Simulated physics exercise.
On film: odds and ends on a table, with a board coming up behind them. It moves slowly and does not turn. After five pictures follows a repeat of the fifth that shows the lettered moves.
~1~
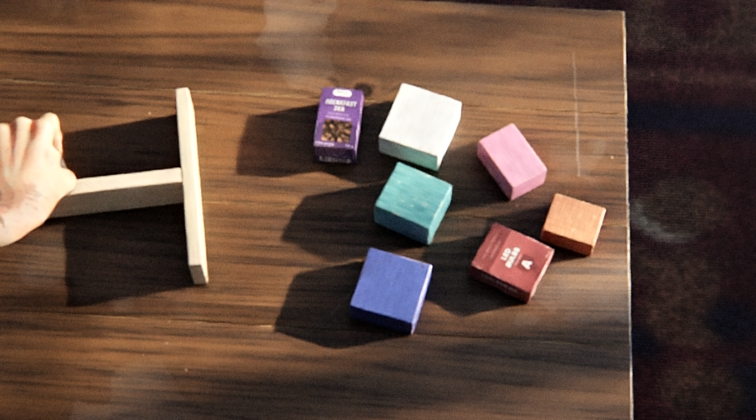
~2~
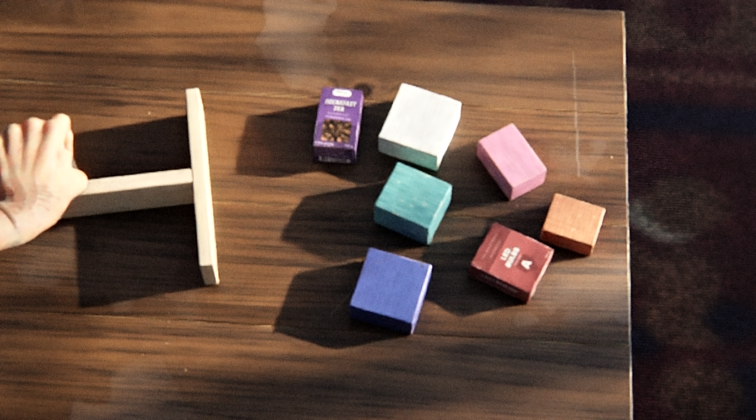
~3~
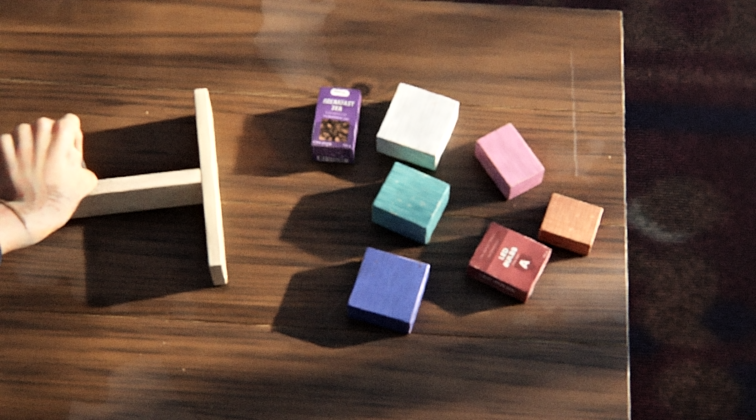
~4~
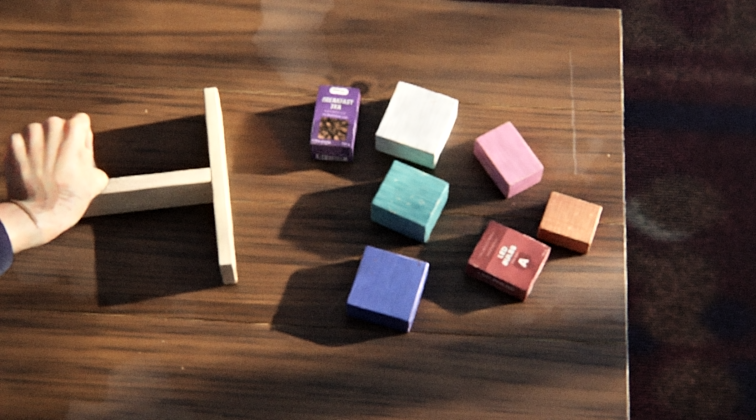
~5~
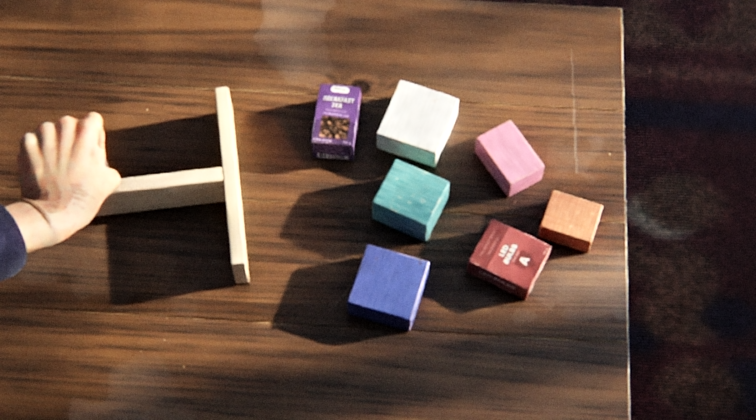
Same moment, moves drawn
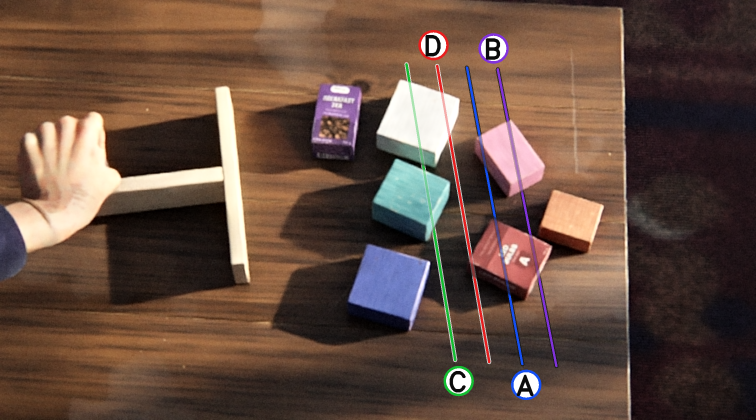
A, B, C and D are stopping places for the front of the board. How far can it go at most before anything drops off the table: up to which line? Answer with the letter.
As far as mark B.
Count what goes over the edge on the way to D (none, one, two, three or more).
The count is none.
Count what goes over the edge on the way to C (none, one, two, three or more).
In all, none.
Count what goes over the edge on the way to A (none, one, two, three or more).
In all, none.
On the copy, A at (493, 208); B at (526, 210); C at (430, 205); D at (462, 207).
On B. First, board (335, 178); purple packet (354, 121); orange block (570, 221).
Then, board (441, 184); pink block (522, 165); white block (506, 108).
Finally, board (524, 189); orange block (617, 225); pink block (600, 162); nothing has fallen.
By contrast, A is safe but short; C is safe but short; D is safe but short.
